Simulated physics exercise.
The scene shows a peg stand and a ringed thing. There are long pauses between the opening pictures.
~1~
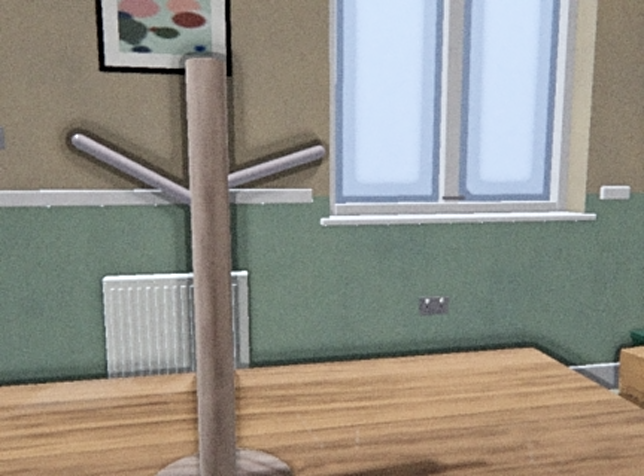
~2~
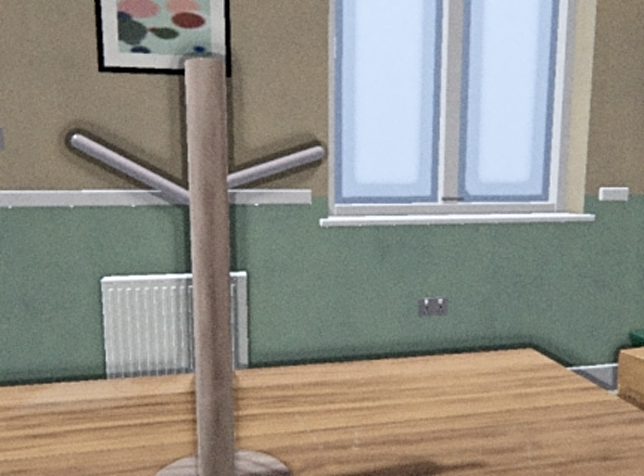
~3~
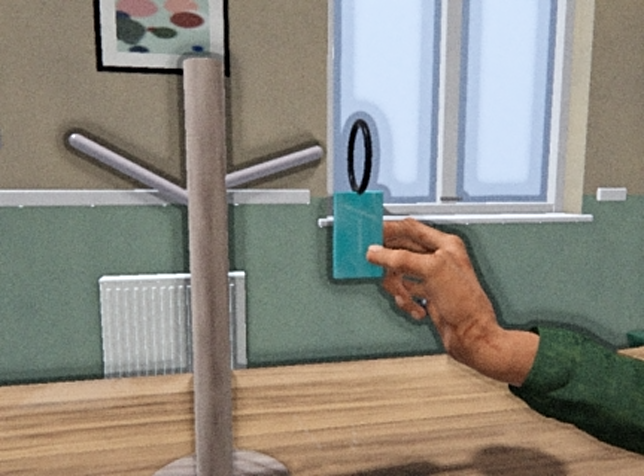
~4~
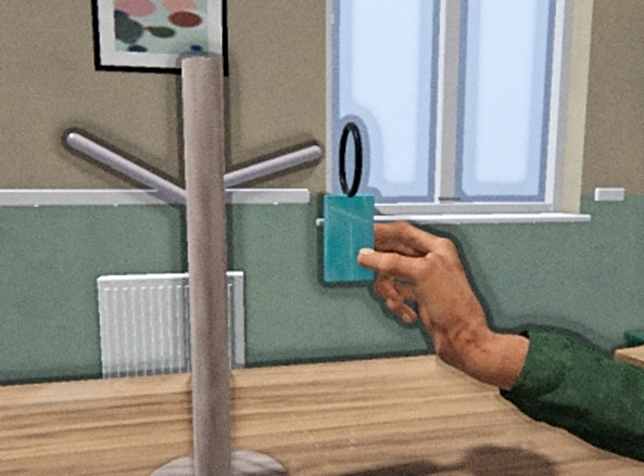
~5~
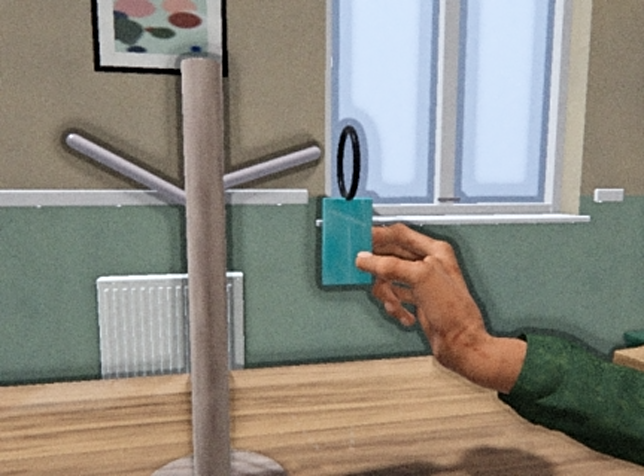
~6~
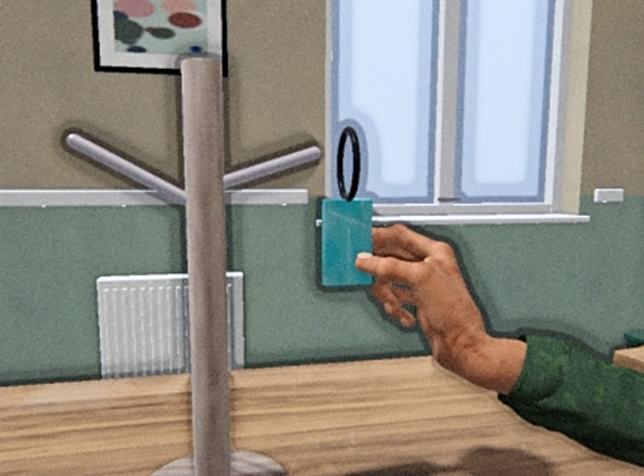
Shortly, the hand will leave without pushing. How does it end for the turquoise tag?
The turquoise tag falls down.
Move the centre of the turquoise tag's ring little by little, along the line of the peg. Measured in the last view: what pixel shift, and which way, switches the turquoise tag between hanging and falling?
The switch comes after a leftward move of 32 pixels.
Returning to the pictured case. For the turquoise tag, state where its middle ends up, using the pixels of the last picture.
(346, 420).
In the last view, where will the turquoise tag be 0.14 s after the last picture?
Near (347, 255).
Then, 0.14 s later than the last frame, turquoise tag shifted about its own width near (347, 254).
Then, 0.22 s later than the last frame, turquoise tag dropping near (347, 359).
Then, 0.32 s later than the last frame, turquoise tag fallen near (346, 400).
When it is over, the turquoise tag falls off, near (346, 420).
